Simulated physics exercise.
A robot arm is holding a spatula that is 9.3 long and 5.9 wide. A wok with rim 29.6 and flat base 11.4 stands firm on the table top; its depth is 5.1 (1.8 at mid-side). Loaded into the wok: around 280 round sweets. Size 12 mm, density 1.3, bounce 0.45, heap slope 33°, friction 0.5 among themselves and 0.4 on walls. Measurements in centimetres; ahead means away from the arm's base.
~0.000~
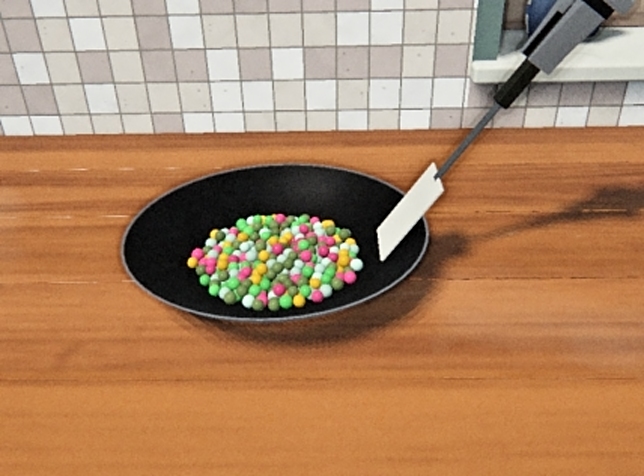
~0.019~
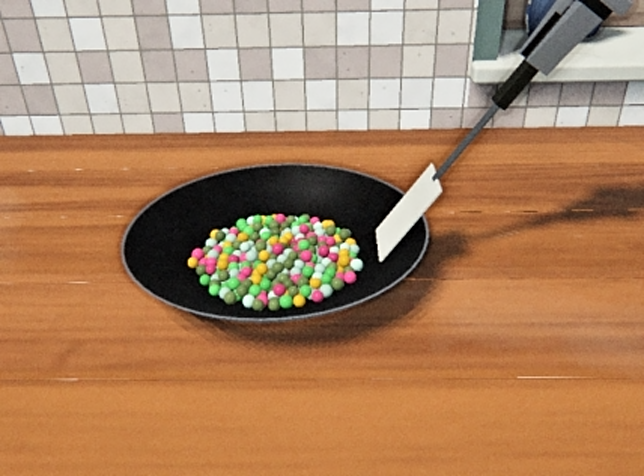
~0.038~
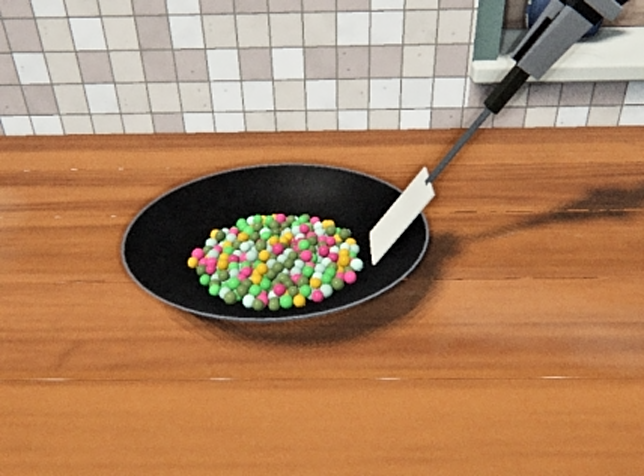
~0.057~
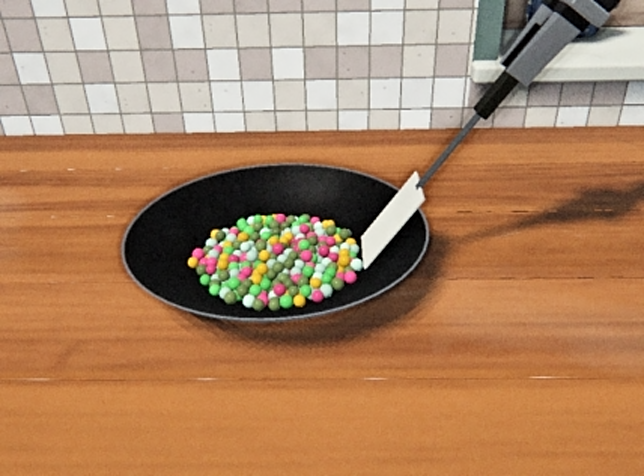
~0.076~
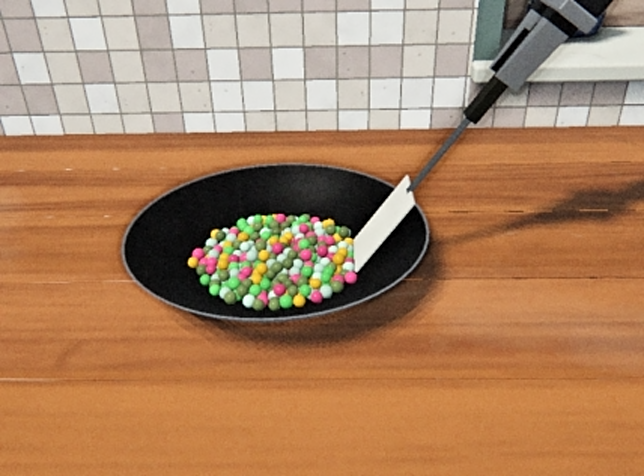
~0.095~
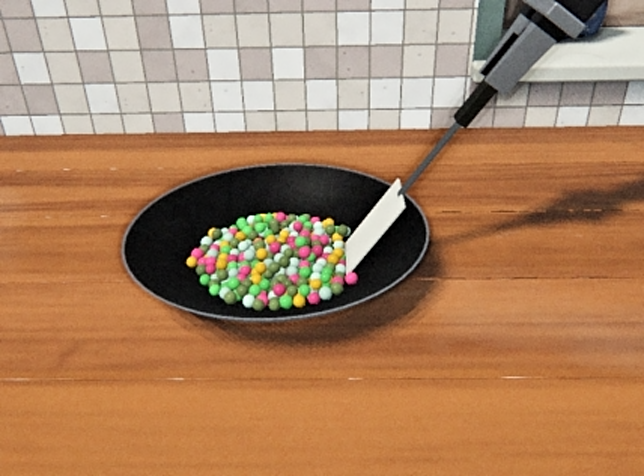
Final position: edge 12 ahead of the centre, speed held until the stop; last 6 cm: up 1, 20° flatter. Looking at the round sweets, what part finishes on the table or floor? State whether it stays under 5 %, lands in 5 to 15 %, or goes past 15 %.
It lands in 5 to 15 %.
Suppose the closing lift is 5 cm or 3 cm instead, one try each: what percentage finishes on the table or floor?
Result, in order: Approx. 10 % and 15 %.
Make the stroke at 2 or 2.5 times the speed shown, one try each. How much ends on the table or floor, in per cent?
Some 30 per cent, then some 40 per cent, on the table or floor.
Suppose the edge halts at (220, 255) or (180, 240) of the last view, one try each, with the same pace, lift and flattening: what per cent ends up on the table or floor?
Respectively some 0 and 5 percent end on the table or floor.
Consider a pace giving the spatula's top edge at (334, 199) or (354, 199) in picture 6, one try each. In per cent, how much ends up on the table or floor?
Around 40 per cent, then around 35 per cent.
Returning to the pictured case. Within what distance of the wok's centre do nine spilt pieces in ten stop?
About 25 cm.
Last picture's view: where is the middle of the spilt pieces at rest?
Around pixel (80, 265).
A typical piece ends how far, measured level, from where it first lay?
Level distance of roughly 3 cm.
By 0.25 s, sloping 55°, highest piece 4 above the table; 277 in the wok.
By 0.41 s, sloping 50°, highest piece 5 above the table; 277 in the wok.
By 0.69 s, sloping 35°, highest piece 6 above the table; 249 in the wok, 22 on the table or floor, 6 on the blade or in flight.
By 1.74 s, sloping 35°, highest piece 6 above the table; 249 in the wok, 28 on the table or floor.
Final count, 249 in the wok, 28 on the table or floor. That is 10 % on the table or floor.
